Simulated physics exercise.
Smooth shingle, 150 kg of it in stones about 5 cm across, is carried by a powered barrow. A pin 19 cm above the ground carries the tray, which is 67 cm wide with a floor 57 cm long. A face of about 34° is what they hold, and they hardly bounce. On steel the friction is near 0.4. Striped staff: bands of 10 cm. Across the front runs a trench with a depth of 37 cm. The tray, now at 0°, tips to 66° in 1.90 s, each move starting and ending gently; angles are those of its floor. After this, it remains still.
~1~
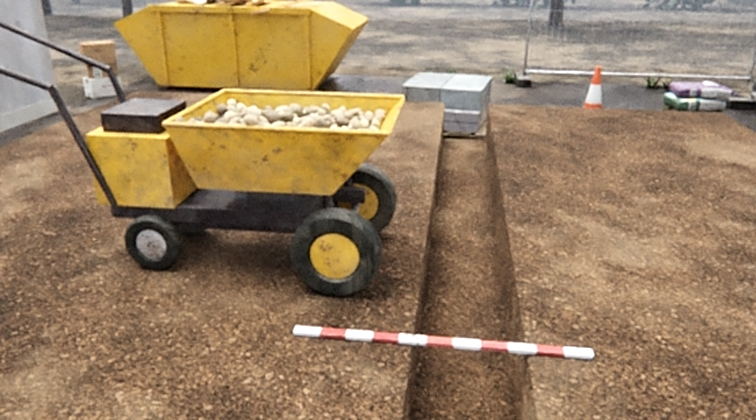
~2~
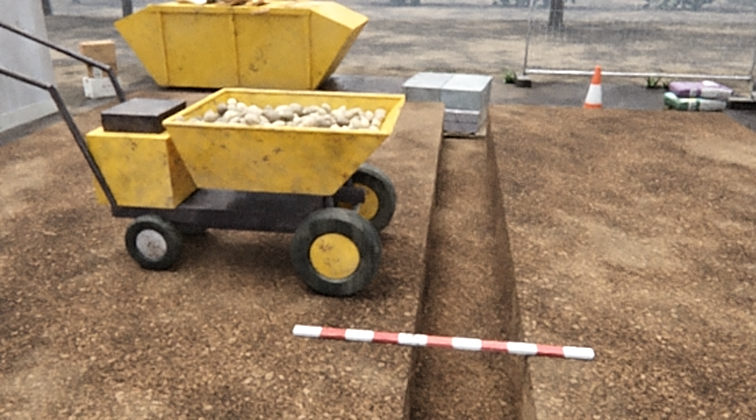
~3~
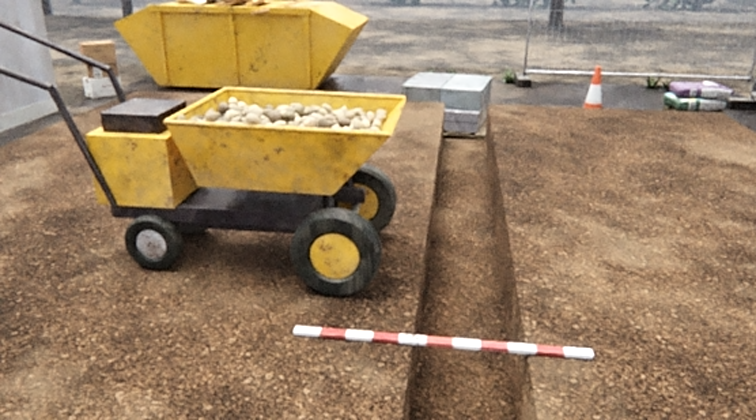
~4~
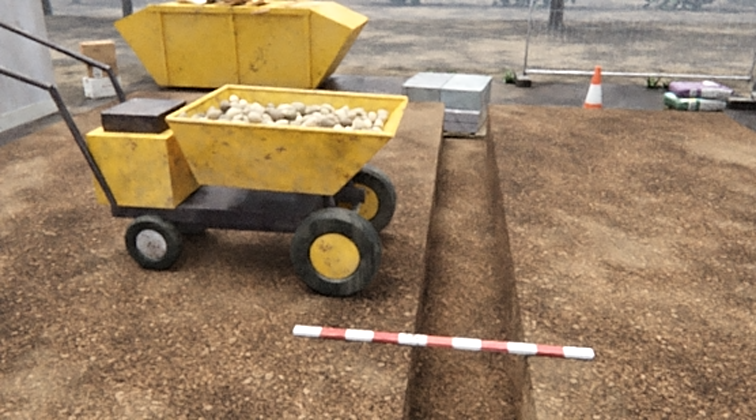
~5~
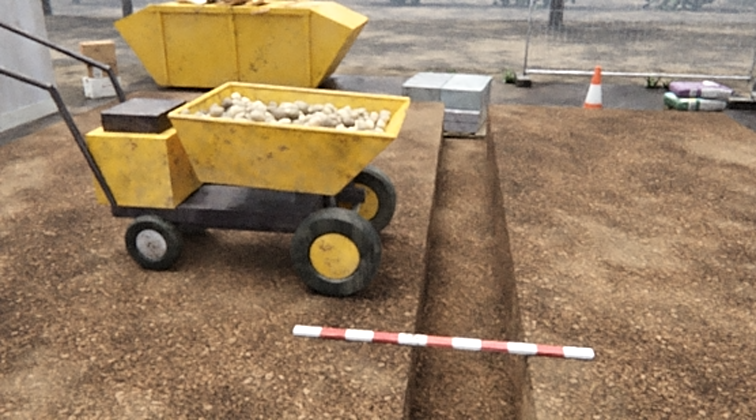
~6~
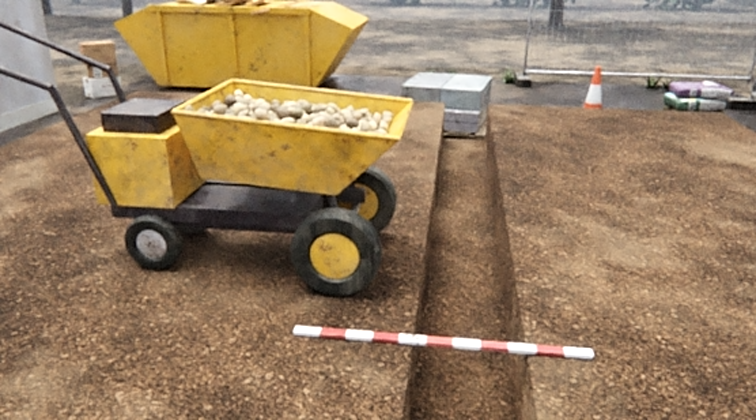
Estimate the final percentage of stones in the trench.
I would say 60 percent.
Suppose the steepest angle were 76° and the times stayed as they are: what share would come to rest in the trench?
Near 60 per cent then.
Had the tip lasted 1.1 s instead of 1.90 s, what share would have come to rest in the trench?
With that change, it comes to around 50 per cent.
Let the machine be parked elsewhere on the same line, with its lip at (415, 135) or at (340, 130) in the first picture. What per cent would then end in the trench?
I'd expect close to 40 per cent at the first and 100 per cent at the second.
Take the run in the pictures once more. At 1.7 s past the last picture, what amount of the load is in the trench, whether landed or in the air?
I'd put it near 30 per cent.
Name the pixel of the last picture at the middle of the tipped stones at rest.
The resting stones are centred at roughly (499, 321).
Then, 1.1 s after the last picture the floor is at 56°, 97 % in the tray, 3 % in the trench; the foremost stones are at (493, 220).
Then, 1.7 s after the last picture the floor is at 66°, 38 % in the tray, 31 % in the trench, 31 % past the trench; the foremost stones are at (648, 285).
Then, 2.0 s after the last picture the floor is at 66°, 16 % in the tray, 44 % in the trench, 40 % past the trench; the foremost stones are at (716, 291).
Then, 4.0 s after the last picture the floor is at 66°, 0 % in the tray, 60 % in the trench, 40 % past the trench; the foremost stones are at (741, 293).
